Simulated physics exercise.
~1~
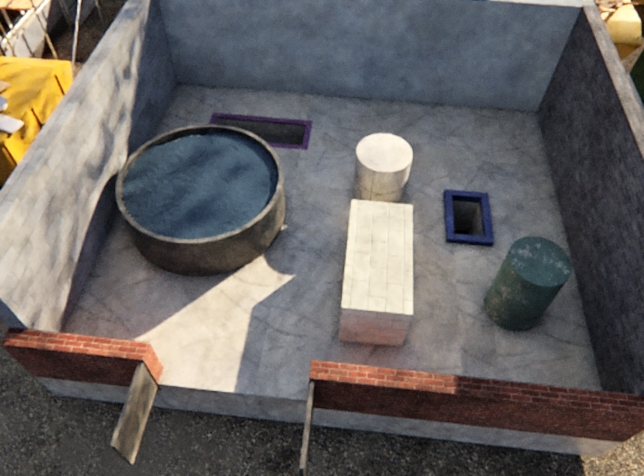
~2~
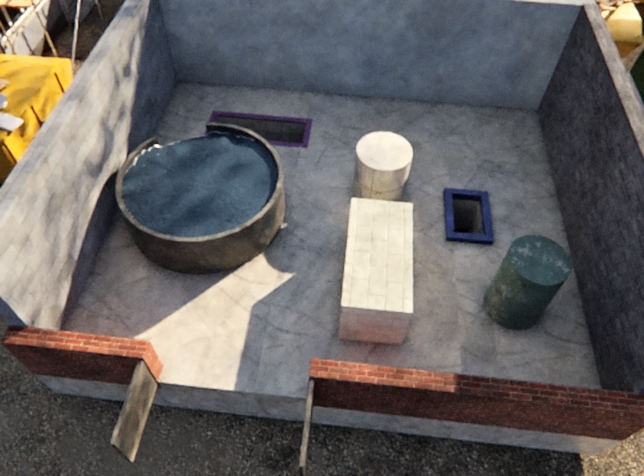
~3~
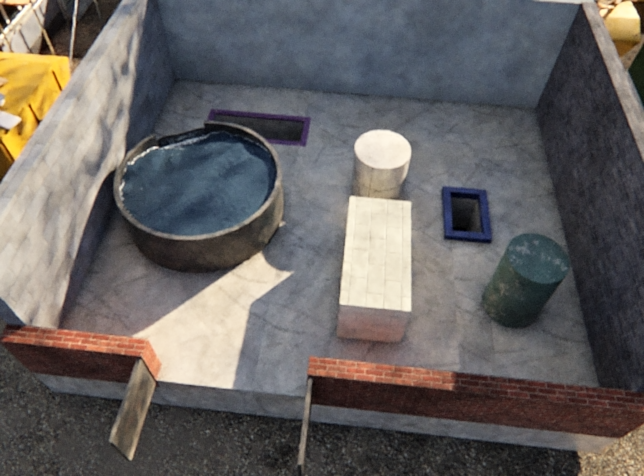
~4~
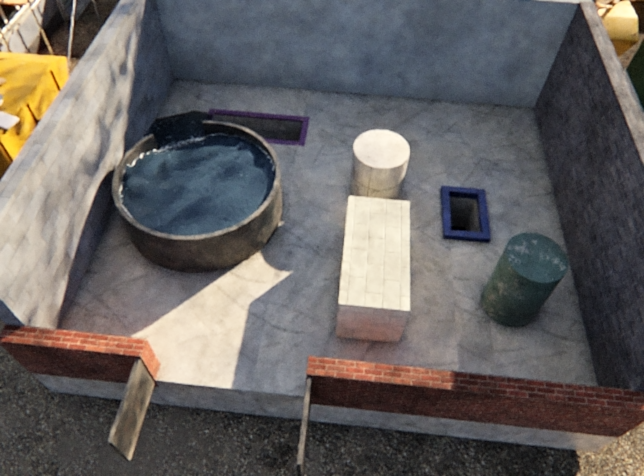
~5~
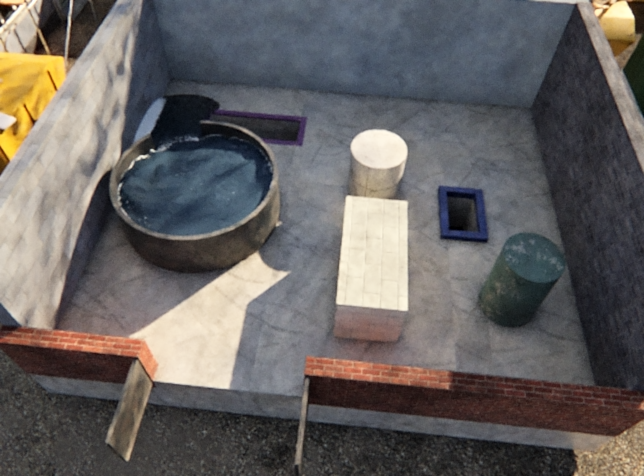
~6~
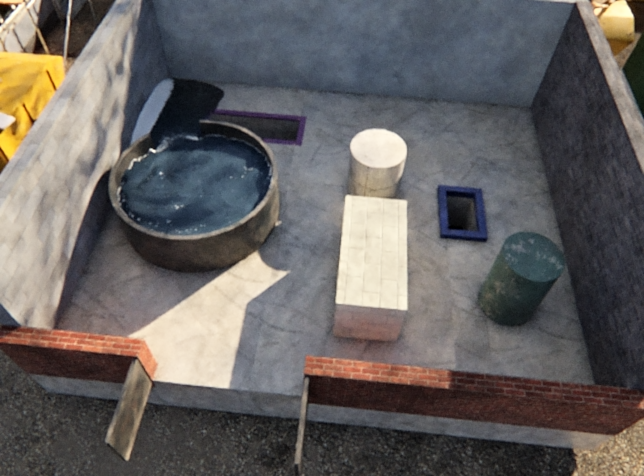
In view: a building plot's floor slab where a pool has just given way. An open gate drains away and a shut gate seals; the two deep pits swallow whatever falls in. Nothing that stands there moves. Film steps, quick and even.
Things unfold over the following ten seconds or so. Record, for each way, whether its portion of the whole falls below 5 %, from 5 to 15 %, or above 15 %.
At the end, the gate will capture a light share below five per cent; the blue pit will capture a light share below five per cent; the purple pit will capture a heavy share beyond fifteen per cent.
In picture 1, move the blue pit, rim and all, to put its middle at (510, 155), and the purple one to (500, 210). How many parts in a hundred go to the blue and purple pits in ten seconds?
Blue gets 6 in a hundred; purple gets 25 in a hundred.
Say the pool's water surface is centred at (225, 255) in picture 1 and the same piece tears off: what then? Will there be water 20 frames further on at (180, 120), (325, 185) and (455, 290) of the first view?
Okay, first one got wet, second one high and dry, last one high and dry.
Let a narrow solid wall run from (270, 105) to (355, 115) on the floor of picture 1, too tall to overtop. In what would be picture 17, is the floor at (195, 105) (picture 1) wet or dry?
Submerged.
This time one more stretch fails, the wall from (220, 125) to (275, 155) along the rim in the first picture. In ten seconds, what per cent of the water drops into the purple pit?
For purple, roughly 55 in a hundred.
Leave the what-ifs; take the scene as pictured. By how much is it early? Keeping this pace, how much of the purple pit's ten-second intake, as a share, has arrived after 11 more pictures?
Around 20 %.
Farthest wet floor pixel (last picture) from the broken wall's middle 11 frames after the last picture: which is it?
The farthest wet point should be near (370, 96).
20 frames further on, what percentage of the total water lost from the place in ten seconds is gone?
Near 35 %.
A moment on, water covers 10 % of the floor; the gate 0 %, the blue pit 0 %, the purple pit 3 %.
Next, water covers 20 % of the floor; the gate 0 %, the blue pit 0 %, the purple pit 5 %.
Then, water covers 45 % of the floor; the gate 0 %, the blue pit 0 %, the purple pit 10 %.
Later, water covers 60 % of the floor; the gate 0 %, the blue pit 0 %, the purple pit 19 %.
In the end, water covers 85 % of the floor; the gate 1 %, the blue pit 0 %, the purple pit 27 %.
